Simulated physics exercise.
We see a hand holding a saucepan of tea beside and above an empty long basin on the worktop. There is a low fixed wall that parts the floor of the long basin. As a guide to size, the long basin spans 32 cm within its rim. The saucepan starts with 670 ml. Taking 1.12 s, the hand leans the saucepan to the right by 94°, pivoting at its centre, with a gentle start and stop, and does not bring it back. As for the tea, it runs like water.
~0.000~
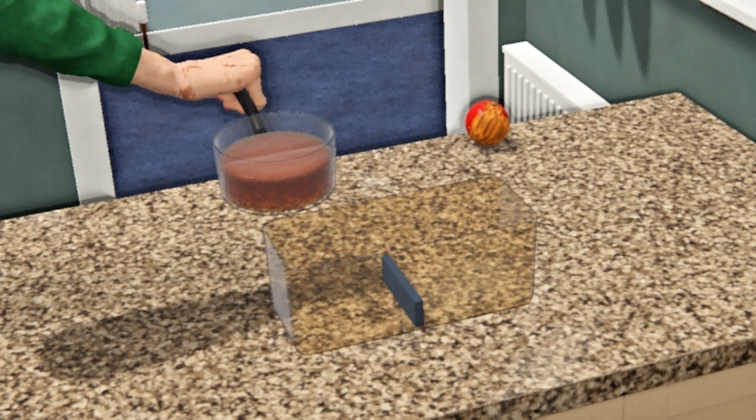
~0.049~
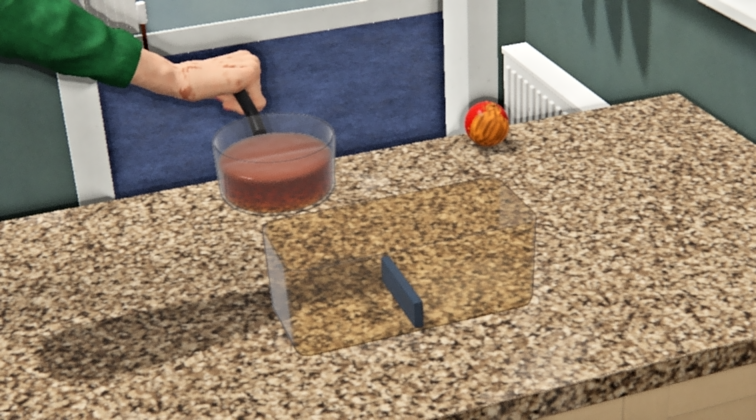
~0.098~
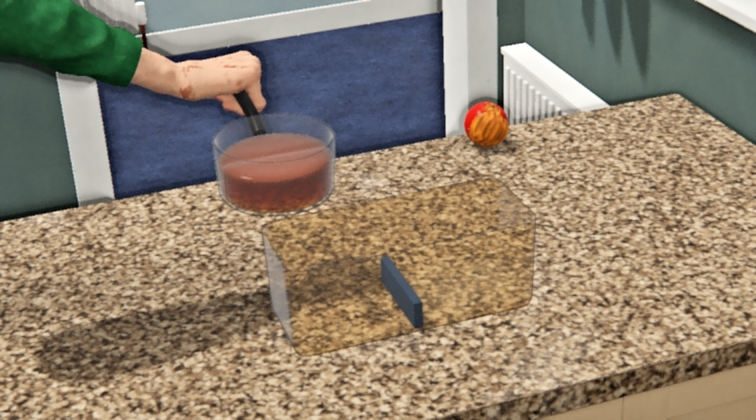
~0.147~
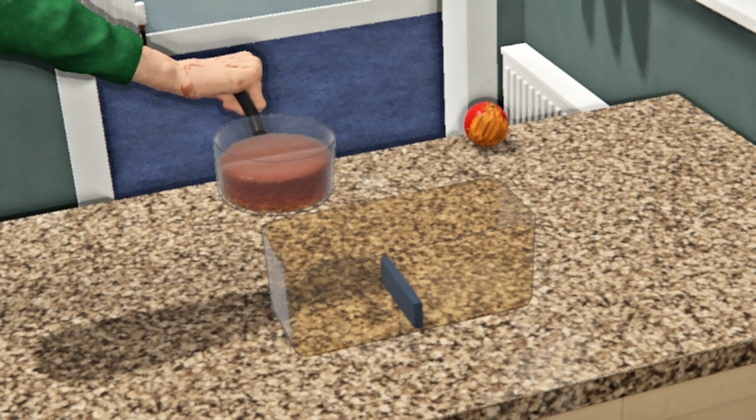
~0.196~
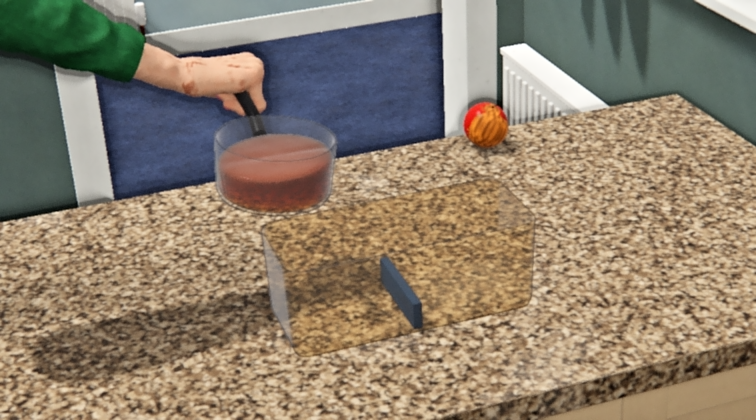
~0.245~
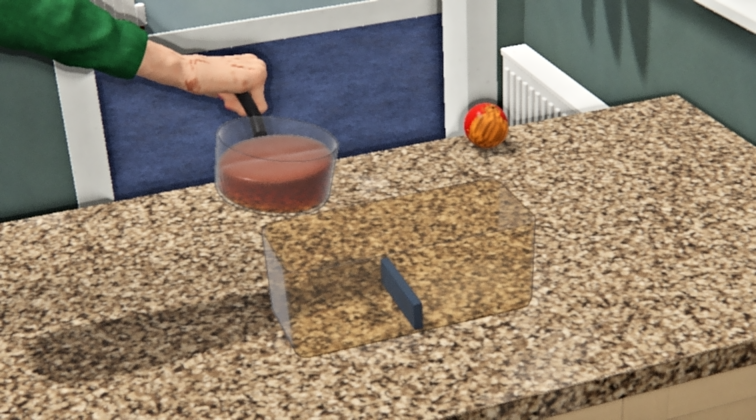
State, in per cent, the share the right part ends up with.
The right part ends up with roughly 23 %.
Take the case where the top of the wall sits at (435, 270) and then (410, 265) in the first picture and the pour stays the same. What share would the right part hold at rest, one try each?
Some 5 in a hundred, then some 0 in a hundred.
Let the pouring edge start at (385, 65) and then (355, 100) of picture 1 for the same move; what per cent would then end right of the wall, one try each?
Try 1: 90 %; try 2: 65 %.
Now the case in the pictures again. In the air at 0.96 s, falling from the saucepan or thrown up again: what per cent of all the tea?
About 10 percent.
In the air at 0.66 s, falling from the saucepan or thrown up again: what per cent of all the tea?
Share: Roughly 24 per cent.
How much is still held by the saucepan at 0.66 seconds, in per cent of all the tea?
About 70 per cent.
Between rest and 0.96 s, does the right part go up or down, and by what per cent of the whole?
I'd say it grows by some 2.
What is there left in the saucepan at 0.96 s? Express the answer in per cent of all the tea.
Remaining share: Approx. 18 %.
By 0.66 s the tilt is 60° and 70 per cent is still to pour, 7 is left of the wall and 0 right of it.
By 0.96 s the tilt is 89° and 19 per cent is still to pour, 50 is left of the wall and 21 right of it.
By 1.28 s the tilt is 94° and 3 per cent is still to pour, 72 is left of the wall and 22 right of it.
By 1.62 s the tilt is 94° and 1 per cent is still to pour, 76 is left of the wall and 23 right of it.
At rest 76 per cent lies left of the wall, 23 right of it and 0 outside.
